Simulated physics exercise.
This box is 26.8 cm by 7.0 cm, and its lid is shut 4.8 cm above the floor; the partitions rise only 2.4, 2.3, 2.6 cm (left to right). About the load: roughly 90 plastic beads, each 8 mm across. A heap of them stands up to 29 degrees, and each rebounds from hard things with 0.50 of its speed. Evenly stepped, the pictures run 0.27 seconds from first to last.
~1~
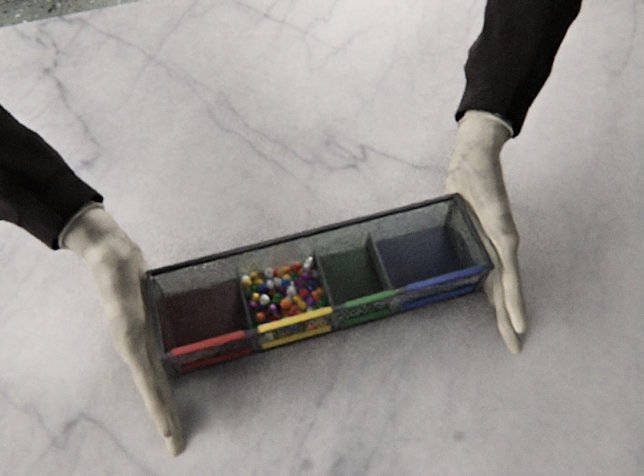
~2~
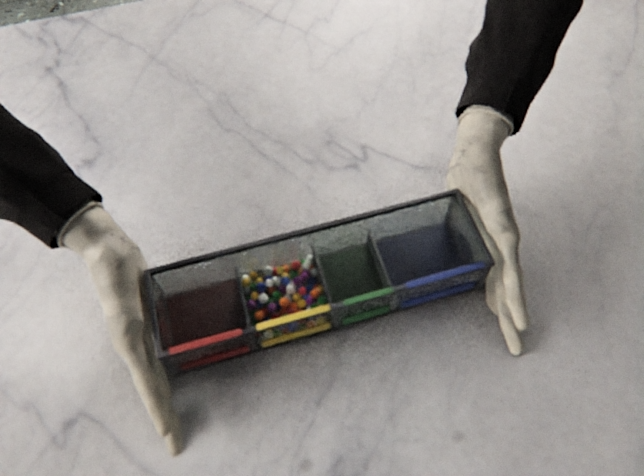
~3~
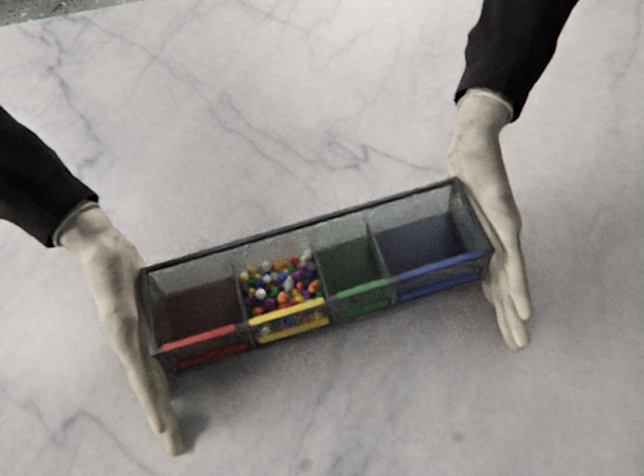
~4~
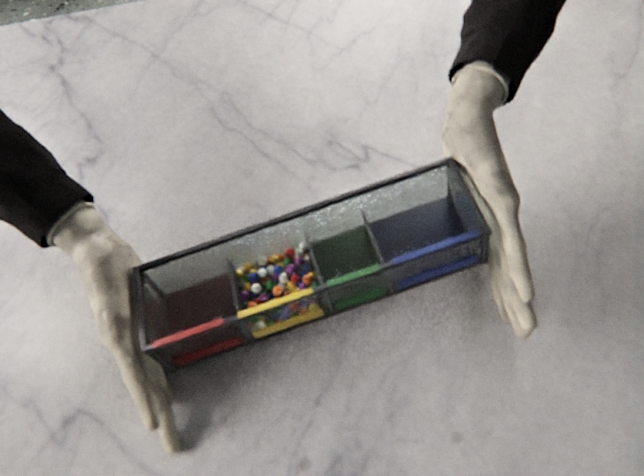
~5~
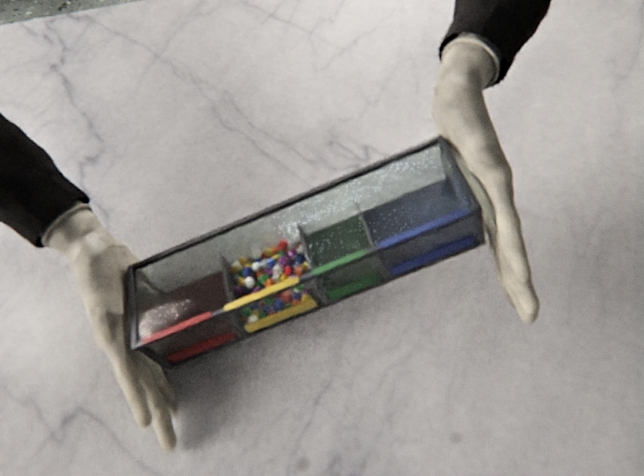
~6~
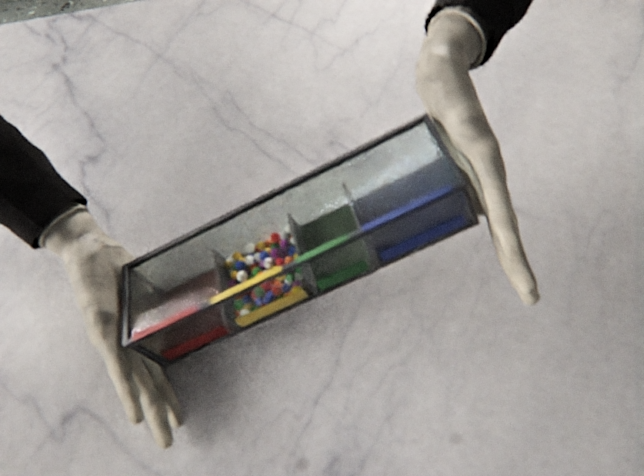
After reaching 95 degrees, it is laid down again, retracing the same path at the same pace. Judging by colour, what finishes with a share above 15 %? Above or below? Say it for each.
Red: Holds a share past the limit, blue: Holds a share within the limit, green: Holds a share within the limit, yellow: Holds a share past the limit.
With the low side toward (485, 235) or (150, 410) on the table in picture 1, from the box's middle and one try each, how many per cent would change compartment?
Approximately 95 percent, then 80 percent.
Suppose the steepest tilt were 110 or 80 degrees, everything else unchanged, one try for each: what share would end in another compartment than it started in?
Some 90 and 25 per cent.
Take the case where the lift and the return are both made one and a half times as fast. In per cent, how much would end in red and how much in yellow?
The red compartment would end with 85 per cent, the yellow one with 15 per cent.
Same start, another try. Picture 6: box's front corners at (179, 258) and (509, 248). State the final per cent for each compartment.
Red = 0 %, blue = 80 %, green = 10 %, yellow = 10 %.
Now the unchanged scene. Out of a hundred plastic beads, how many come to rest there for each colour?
Red: 80 %, blue: 0 %, green: 0 %, yellow: 20 %.
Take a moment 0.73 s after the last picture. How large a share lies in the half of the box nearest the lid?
About 70 per cent.
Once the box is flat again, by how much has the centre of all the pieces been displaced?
I'd say close to 6.5 cm in total.
Then, 0.73 s after the last picture, tilt 94 degrees; red 30 %, yellow 70 %.
Then, 1.22 s after the last picture, tilt 40 degrees; red 80 %, yellow 20 %.
Then, 1.78 s after the last picture, tilt 0 degrees; red 80 %, yellow 20 %.
In the end, red 80 %, blue 0 %, green 0 %, yellow 20 %.
